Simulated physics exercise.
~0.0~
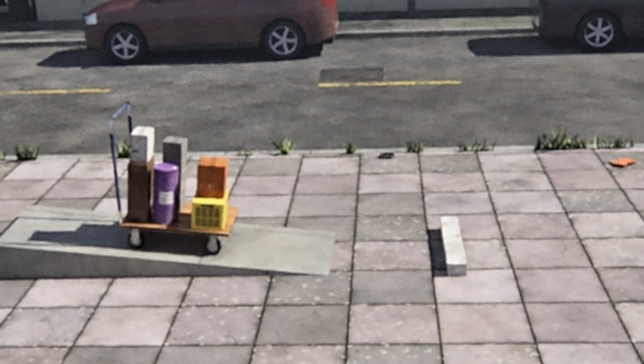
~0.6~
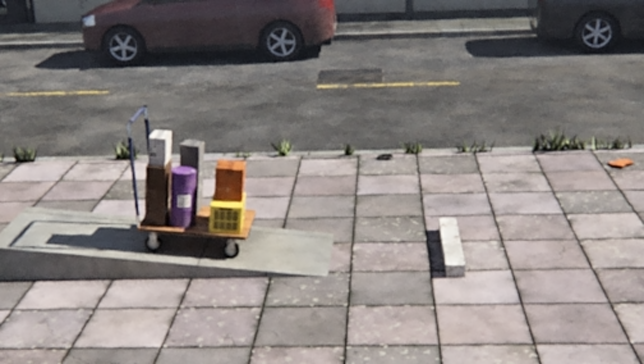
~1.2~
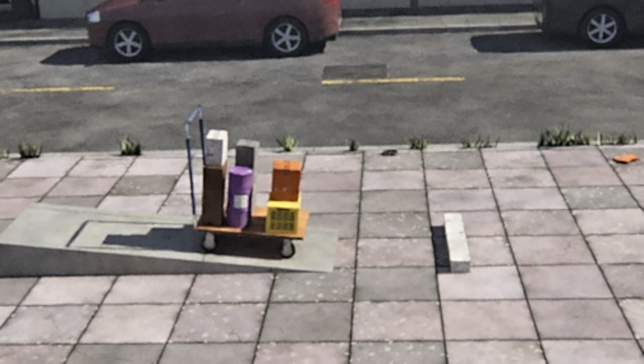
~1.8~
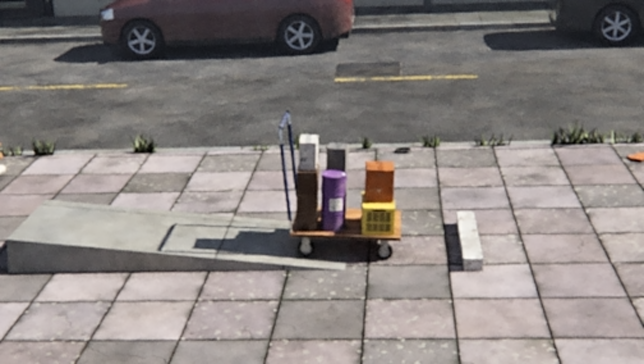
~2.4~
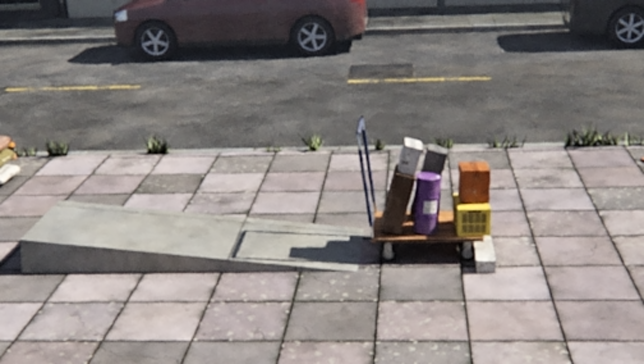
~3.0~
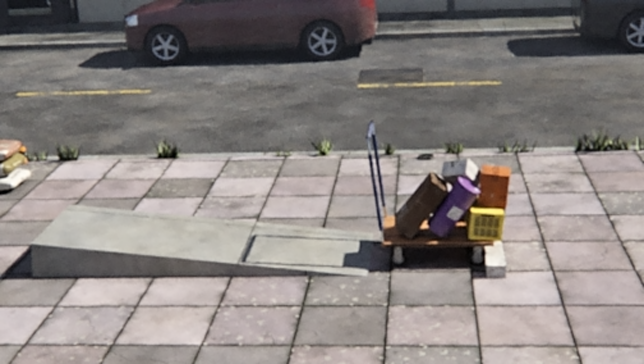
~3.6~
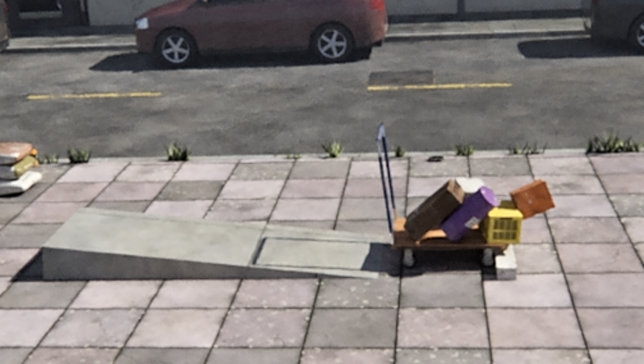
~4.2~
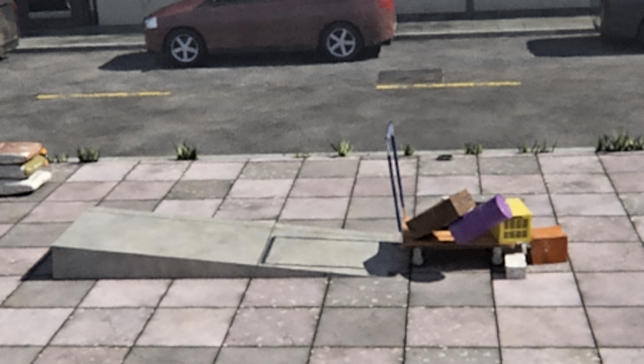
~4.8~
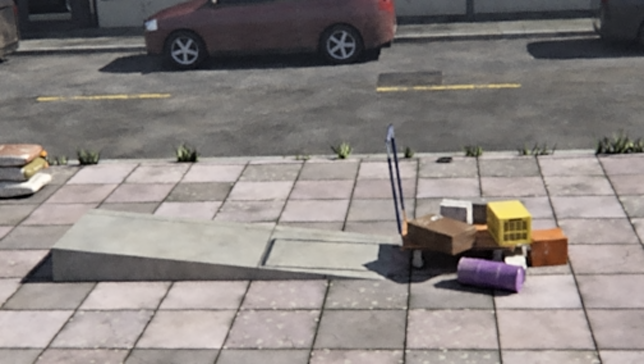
A loaded trolley rolls down a ramp, hits a kerb, and spills two items off.
